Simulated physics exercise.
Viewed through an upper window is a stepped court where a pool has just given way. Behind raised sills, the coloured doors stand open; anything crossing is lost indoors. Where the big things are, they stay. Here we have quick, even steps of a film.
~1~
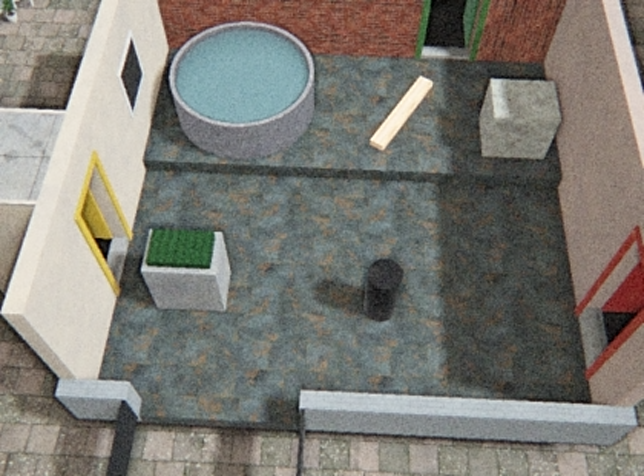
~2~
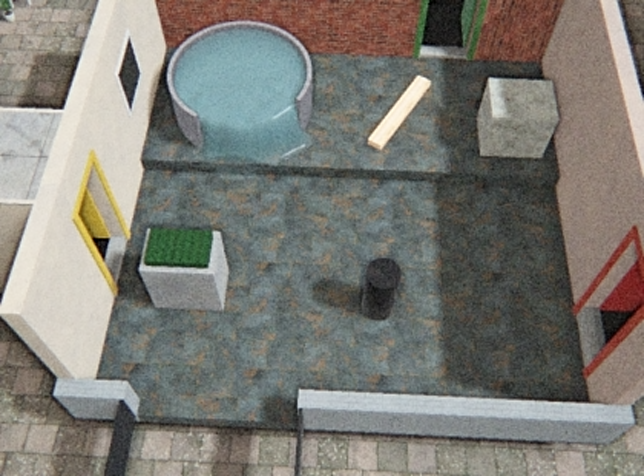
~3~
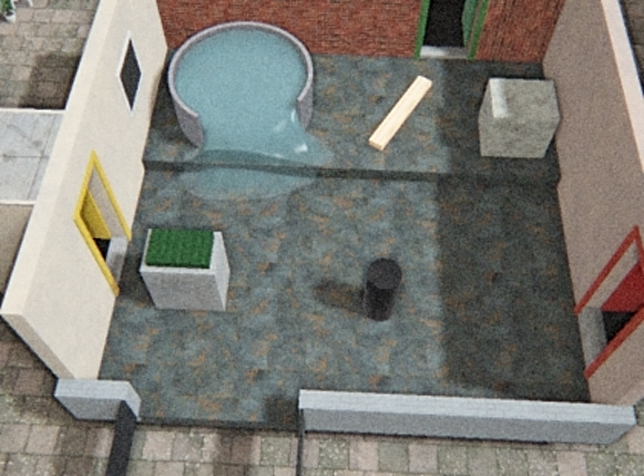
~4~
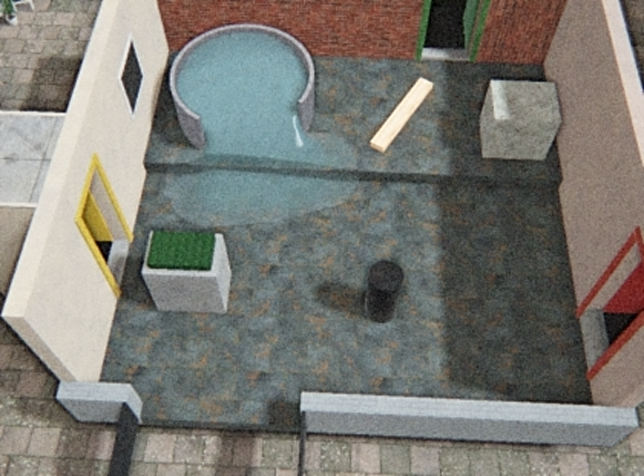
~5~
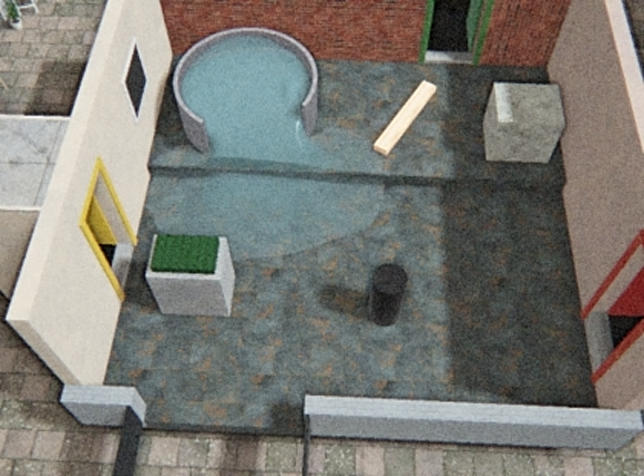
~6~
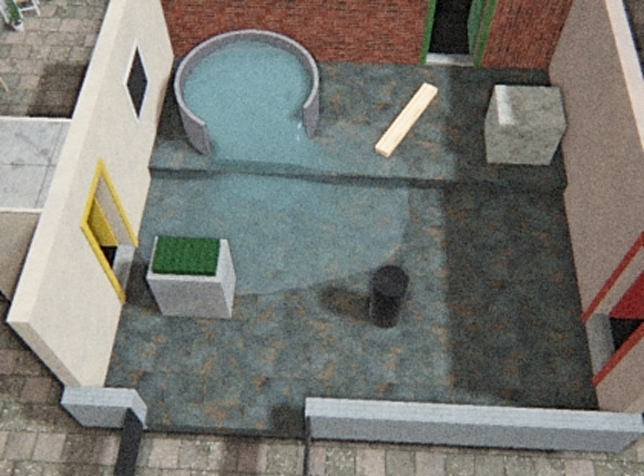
At first, a round pool brimming with water stands whole in the upper left of a stepped, walled court. Then its near side opens and water pours out, dropping over the step and fanning across the lower floor, spreading rightward and around the grass-topped block toward the viewer.
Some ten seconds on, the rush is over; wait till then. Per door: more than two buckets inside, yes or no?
Per door - yellow door: Yes, green door: No, red door: No.
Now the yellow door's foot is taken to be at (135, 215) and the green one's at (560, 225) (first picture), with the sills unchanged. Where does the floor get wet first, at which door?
Note: The one in yellow comes first.
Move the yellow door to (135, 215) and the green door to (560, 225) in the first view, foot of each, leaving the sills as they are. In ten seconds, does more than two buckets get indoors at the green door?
I'd say the green one tops the mark in the end.
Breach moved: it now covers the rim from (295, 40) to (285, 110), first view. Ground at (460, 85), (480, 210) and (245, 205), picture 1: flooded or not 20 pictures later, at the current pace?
Point by point: Soaked; soaked; unwetted.
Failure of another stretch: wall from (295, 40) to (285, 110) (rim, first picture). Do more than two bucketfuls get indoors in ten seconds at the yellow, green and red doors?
The yellow one falls short; the green one tops the mark; the red one falls short.
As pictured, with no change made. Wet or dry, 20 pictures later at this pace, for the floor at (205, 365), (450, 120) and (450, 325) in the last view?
First spot inundated, second not wet, third inundated.
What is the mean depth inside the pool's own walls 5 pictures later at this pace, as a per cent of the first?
54 percent or thereabouts.
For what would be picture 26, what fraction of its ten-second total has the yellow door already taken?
Some 90 per cent.
A moment on, water covers 45 % of the floor; the yellow door wet at the sill, nothing in, the green door not reached, the red door not reached.
Next, water covers 60 % of the floor; the yellow door over two buckets in, the green door not reached, the red door not reached.
Then, water covers 65 % of the floor; the yellow door far over two buckets in, the green door not reached, the red door wet at the sill, nothing in.
Later, water covers 70 % of the floor; the yellow door far over two buckets in, the green door not reached, the red door wet at the sill, nothing in.
In the end, water covers 70 % of the floor; the yellow door far over two buckets in, the green door not reached, the red door wet at the sill, nothing in.
